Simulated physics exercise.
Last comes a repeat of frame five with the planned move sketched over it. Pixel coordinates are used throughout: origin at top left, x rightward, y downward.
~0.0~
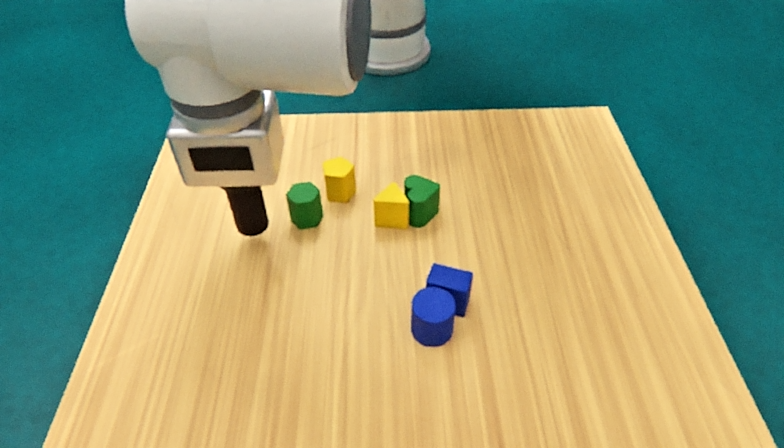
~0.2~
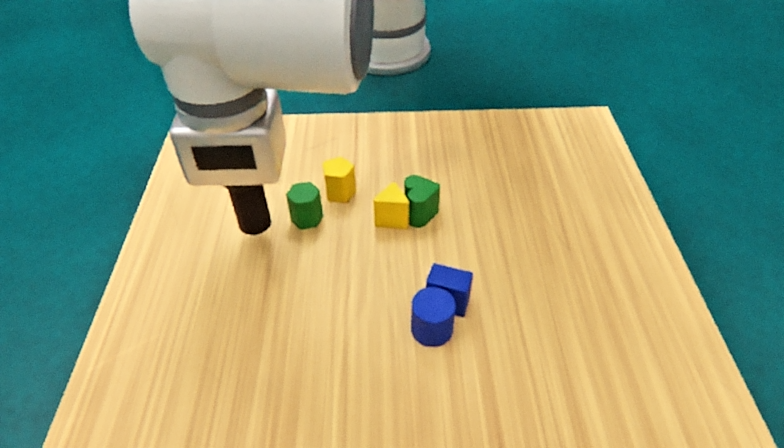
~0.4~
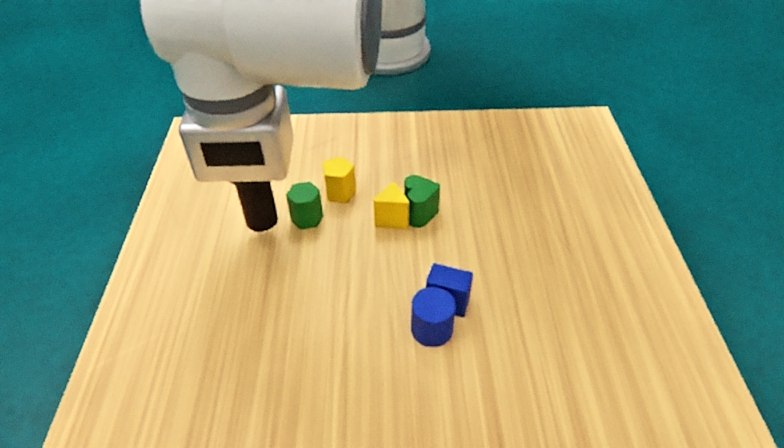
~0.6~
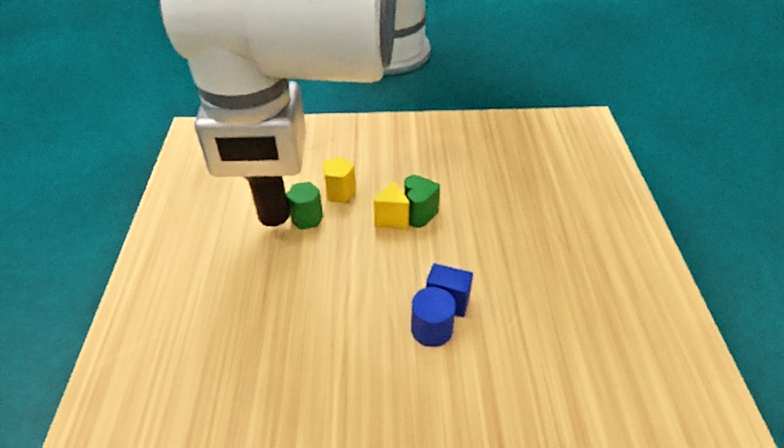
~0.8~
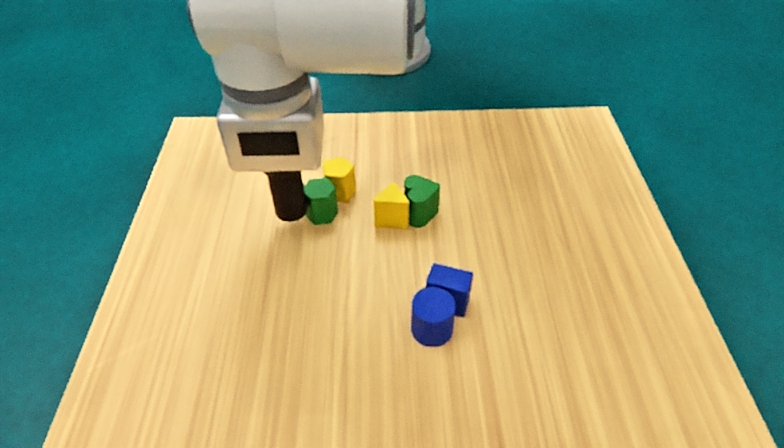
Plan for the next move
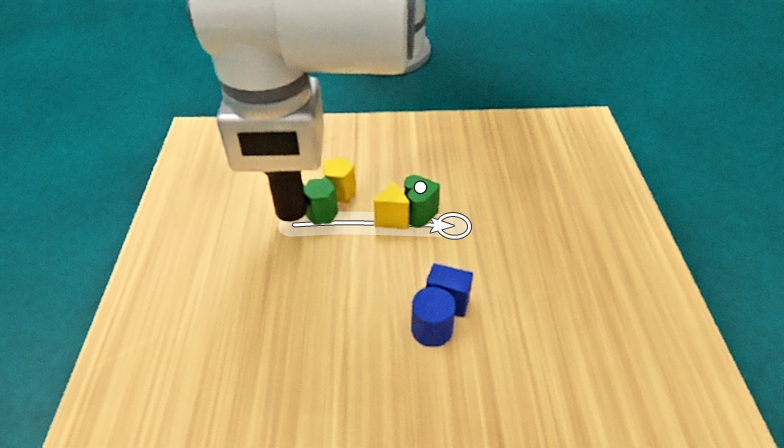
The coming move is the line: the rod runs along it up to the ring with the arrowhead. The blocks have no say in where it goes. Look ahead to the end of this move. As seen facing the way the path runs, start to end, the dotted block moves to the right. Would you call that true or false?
My answer: False.
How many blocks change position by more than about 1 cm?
Here I'd predict at least three blocks moving more than 1 cm.
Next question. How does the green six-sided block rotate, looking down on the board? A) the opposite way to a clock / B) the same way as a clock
A (the opposite way to a clock)
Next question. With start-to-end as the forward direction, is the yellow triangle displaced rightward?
Final answer: Yes.
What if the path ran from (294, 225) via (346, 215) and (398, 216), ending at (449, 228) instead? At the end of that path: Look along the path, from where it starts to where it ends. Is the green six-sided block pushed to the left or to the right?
My prediction: Leftwards.
Path on the board, from (294, 225) via (374, 223), ending at (454, 226); the dot is on the green heart-shaped block.
What follows on the original path. One third of the way, rod at (347, 209); green six-sided block at (364, 179), turned 25° anticlockwise; yellow pentagon at (341, 164), turned 20° anticlockwise.
Two thirds of the way, rod at (401, 210); green six-sided block at (373, 176), turned 50° anticlockwise; yellow pentagon at (341, 164), turned 20° anticlockwise; yellow triangle at (429, 204), turned 35° anticlockwise; green heart-shaped block at (435, 186), turned 50° anticlockwise.
At the end, rod at (455, 212); green six-sided block at (373, 176), turned 50° anticlockwise; yellow pentagon at (341, 164), turned 20° anticlockwise; yellow triangle at (479, 213), turned 10° clockwise; green heart-shaped block at (454, 180), turned 80° anticlockwise.
